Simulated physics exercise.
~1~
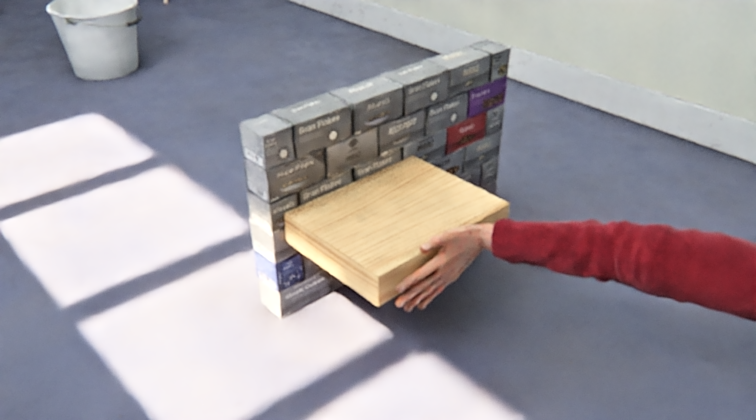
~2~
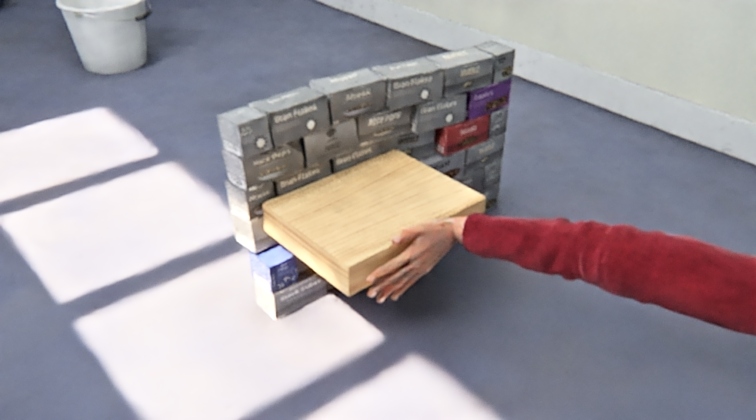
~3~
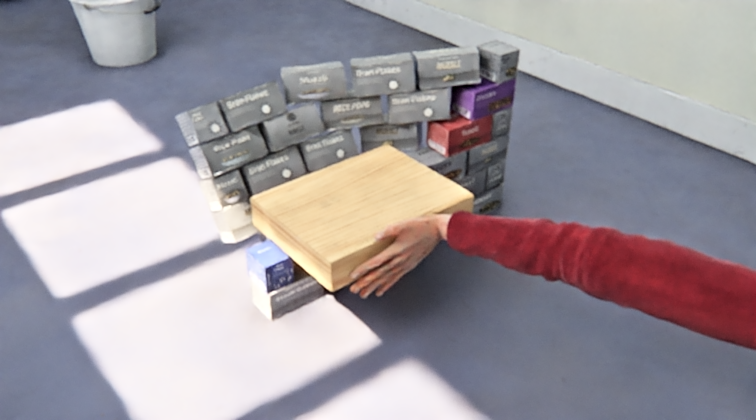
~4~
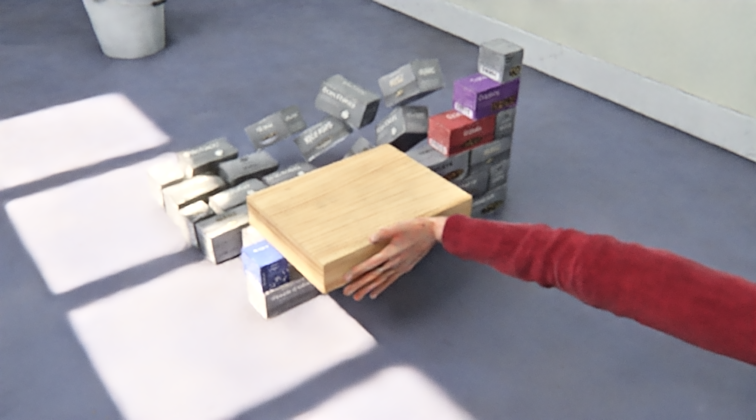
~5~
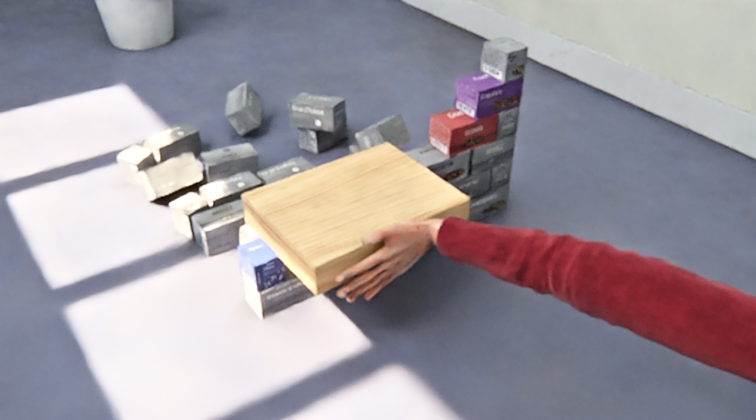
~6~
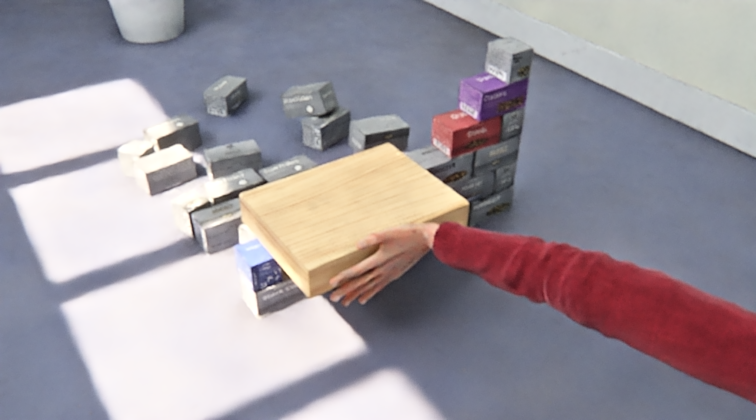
We see a hand in a red sleeve push a level wooden block into a wall of mostly grey packets, which bulges, then collapses on the left and centre, leaving packets scattered behind while the red, purple and blue ones stay in place.
